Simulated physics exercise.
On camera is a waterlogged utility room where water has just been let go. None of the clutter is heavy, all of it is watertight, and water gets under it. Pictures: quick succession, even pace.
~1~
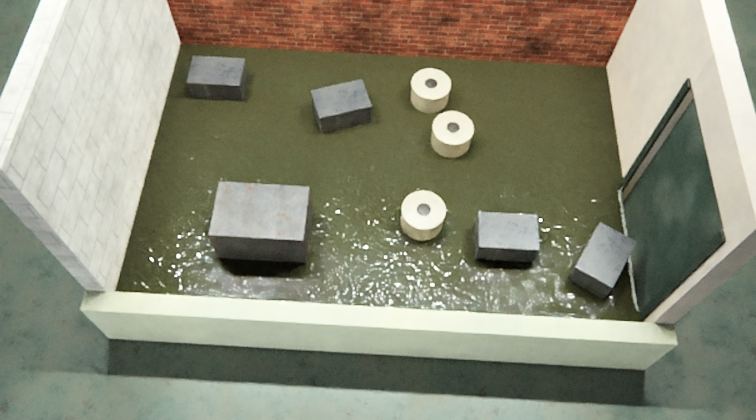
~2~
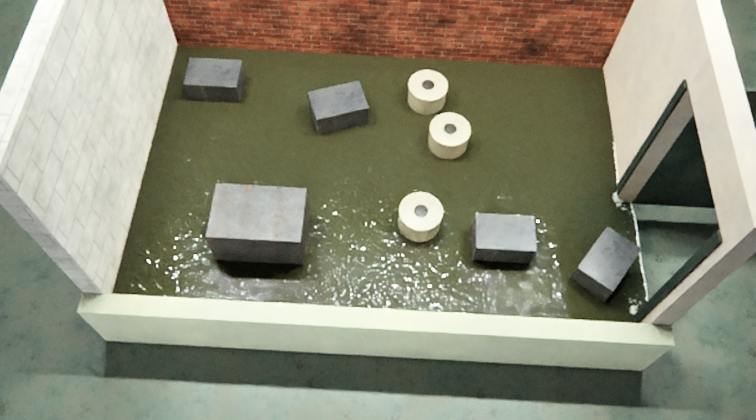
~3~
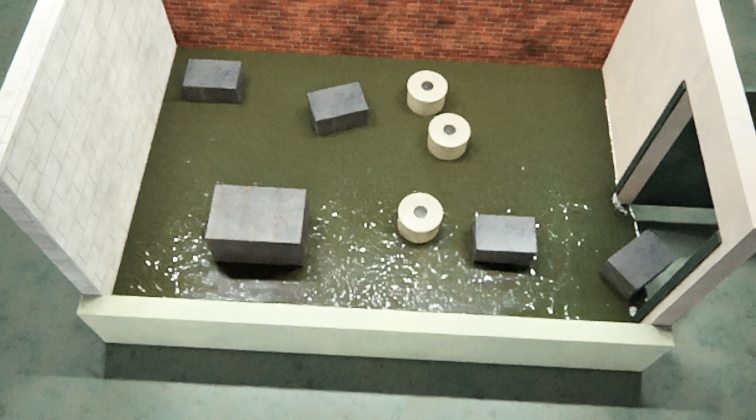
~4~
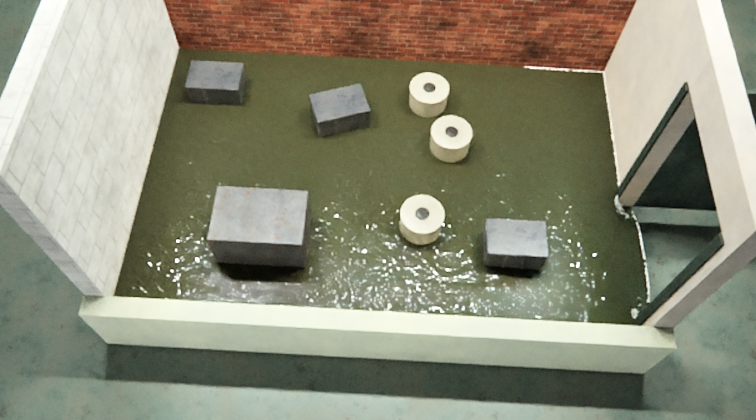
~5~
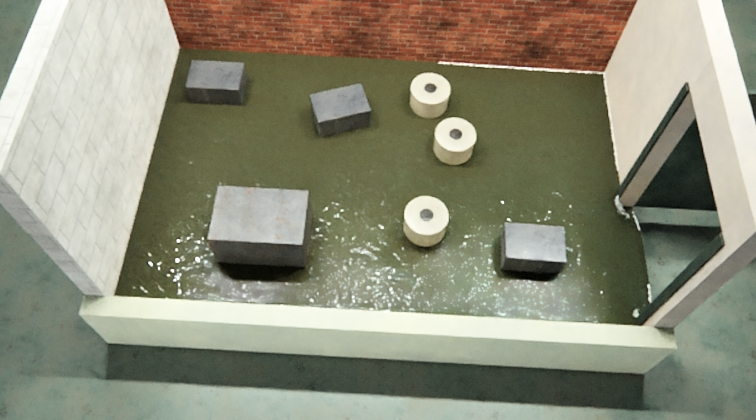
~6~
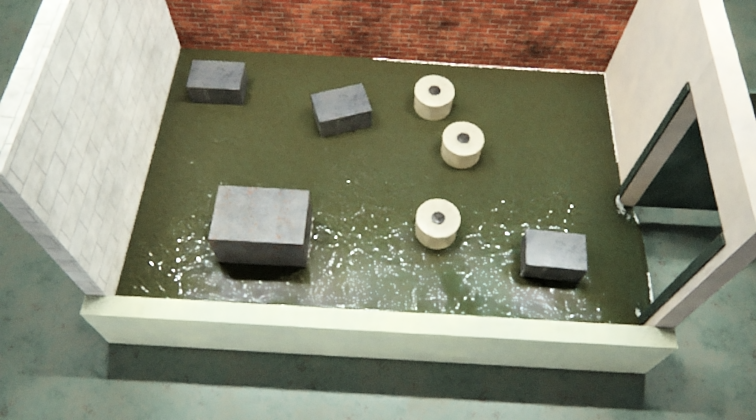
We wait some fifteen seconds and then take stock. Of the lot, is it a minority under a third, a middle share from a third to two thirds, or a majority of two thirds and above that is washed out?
Watching it, I'd put the amount that escapes at two thirds or higher.
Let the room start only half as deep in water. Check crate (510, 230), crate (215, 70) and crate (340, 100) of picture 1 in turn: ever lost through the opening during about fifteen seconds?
In the order given: Lost, never lost and never lost.
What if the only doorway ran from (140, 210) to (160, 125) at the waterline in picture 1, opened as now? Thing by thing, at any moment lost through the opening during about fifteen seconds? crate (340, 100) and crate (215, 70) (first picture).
In that order: Escapes, escapes.
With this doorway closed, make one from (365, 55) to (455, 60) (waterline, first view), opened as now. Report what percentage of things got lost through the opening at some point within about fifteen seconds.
I'd put it near 70 per cent.
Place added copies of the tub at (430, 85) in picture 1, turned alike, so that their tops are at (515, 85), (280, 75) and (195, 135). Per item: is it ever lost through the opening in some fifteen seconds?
First escapes, second doesn't escape, third doesn't escape.
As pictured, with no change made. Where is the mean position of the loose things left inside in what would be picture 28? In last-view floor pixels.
Mean position: About (436, 164).
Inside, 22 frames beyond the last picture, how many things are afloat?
My count is 3.
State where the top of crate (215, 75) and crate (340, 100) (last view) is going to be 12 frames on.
(248, 80) and (432, 131), roughly.
A moment on, 1 of 7 are out; 6 afloat.
Next, 3 of 7 are out; 4 afloat.
Later, 4 of 7 are out; 3 afloat.
In the end, 5 of 7 are out; 2 afloat.
